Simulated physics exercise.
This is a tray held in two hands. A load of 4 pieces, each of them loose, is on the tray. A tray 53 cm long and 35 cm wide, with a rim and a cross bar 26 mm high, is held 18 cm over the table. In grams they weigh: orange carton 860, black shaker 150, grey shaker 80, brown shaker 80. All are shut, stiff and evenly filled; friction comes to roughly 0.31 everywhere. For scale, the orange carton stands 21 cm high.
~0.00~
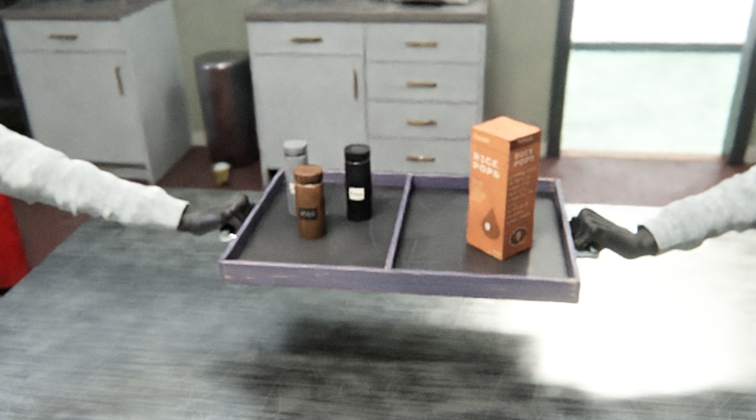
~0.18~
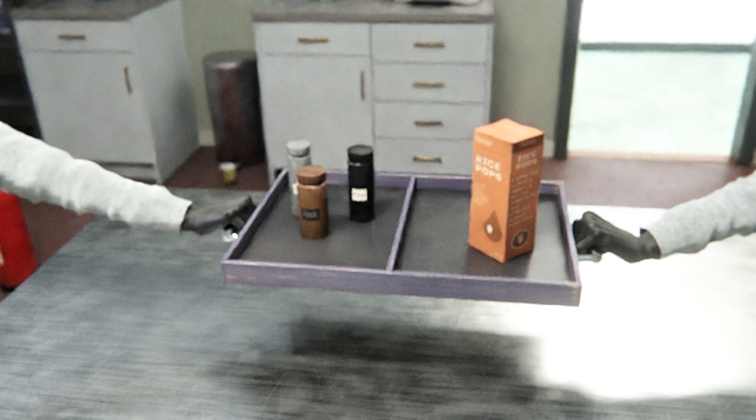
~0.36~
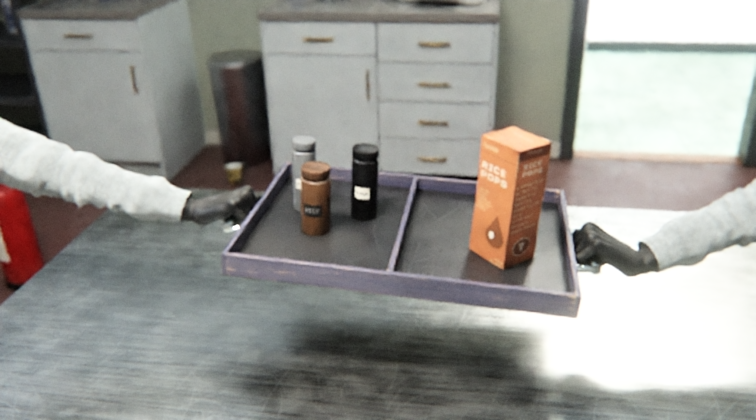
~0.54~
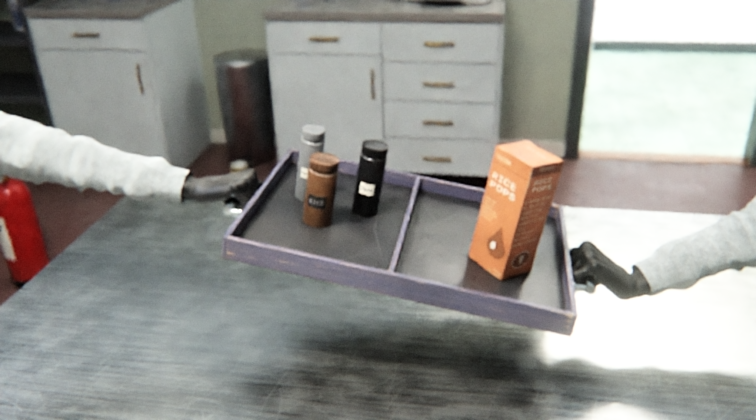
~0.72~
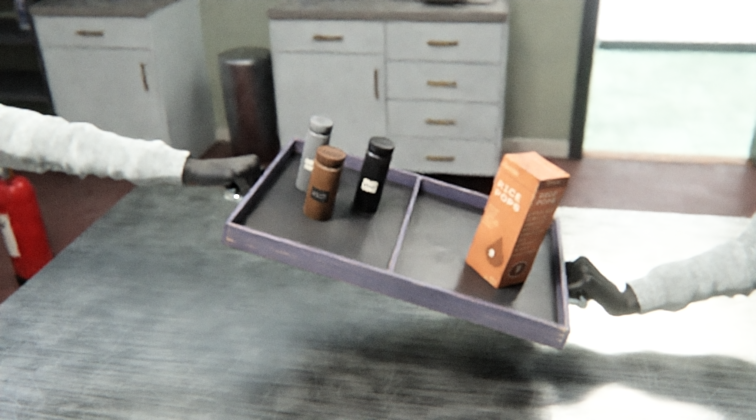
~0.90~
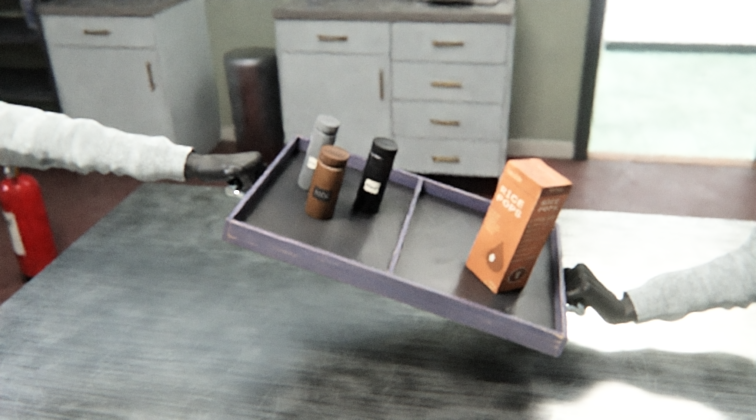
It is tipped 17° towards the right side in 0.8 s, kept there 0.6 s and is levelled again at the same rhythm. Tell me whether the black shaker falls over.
The black shaker falls over.
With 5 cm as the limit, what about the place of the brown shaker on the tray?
The brown shaker stays put.
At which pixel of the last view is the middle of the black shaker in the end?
At about (493, 225).
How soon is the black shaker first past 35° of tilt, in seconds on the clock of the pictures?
At about 1.3 s.
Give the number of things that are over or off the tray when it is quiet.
In all, 2.
After 1.40 s, tilt 17°, right edge down; black shaker on its side near (418, 199); grey shaker tipped 72° from how it sat.
After 1.70 s, tilt 15°, right edge down; black shaker on its side near (472, 236); grey shaker on its side; orange carton slid 2 cm.
At rest (3.3 s), tipped over on the tray, black shaker and grey shaker; the other 2 in place, give or take 5 cm. In the last view, black shaker near (493, 225).
